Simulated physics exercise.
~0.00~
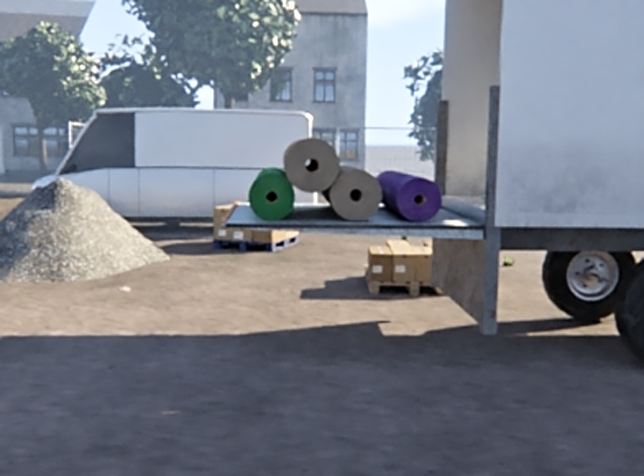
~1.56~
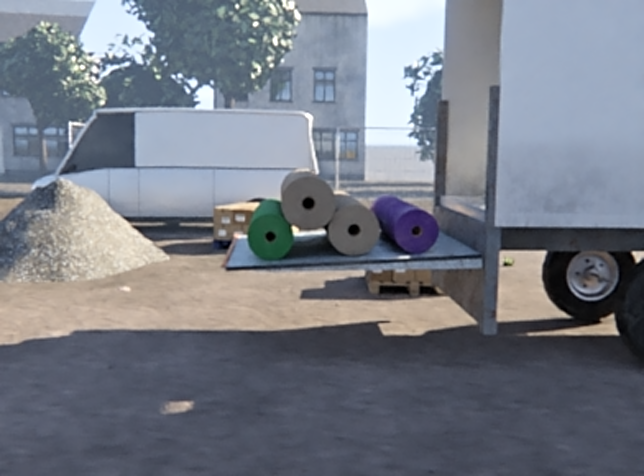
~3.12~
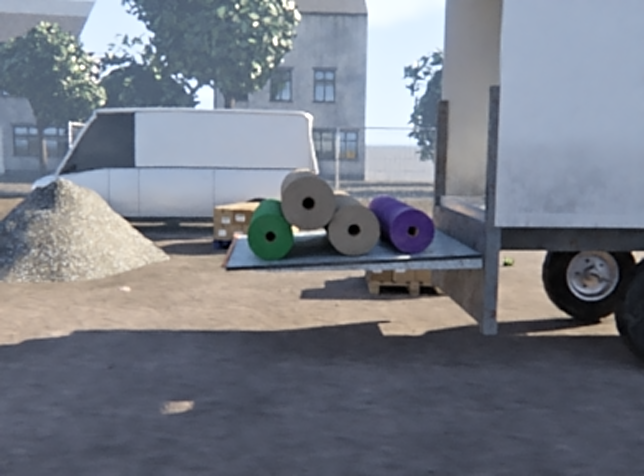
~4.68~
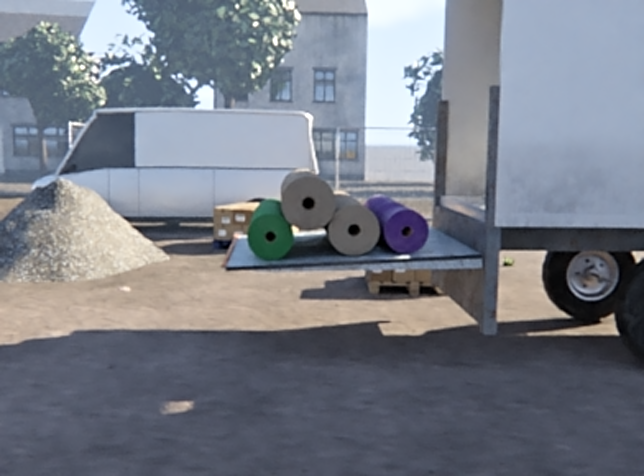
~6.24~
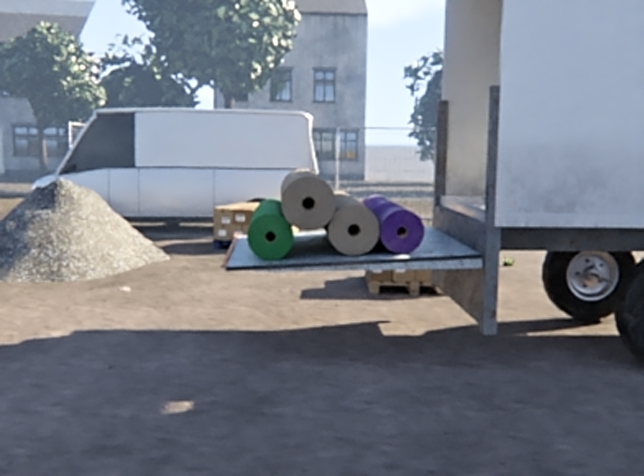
A tail lift on the back of a white lorry, seen from the side across a dirt yard, holds four rolls, green at the left, two grey-brown ones in the middle with one resting on top, and purple at the right. A white van, a gravel heap and stacked boxes stand behind. The plate drops a short way with its load and tips slightly down toward its outer edge, then holds. The purple roll creeps left until it sits close against its neighbour. The green roll stays put near the edge, and all four remain on the plate.
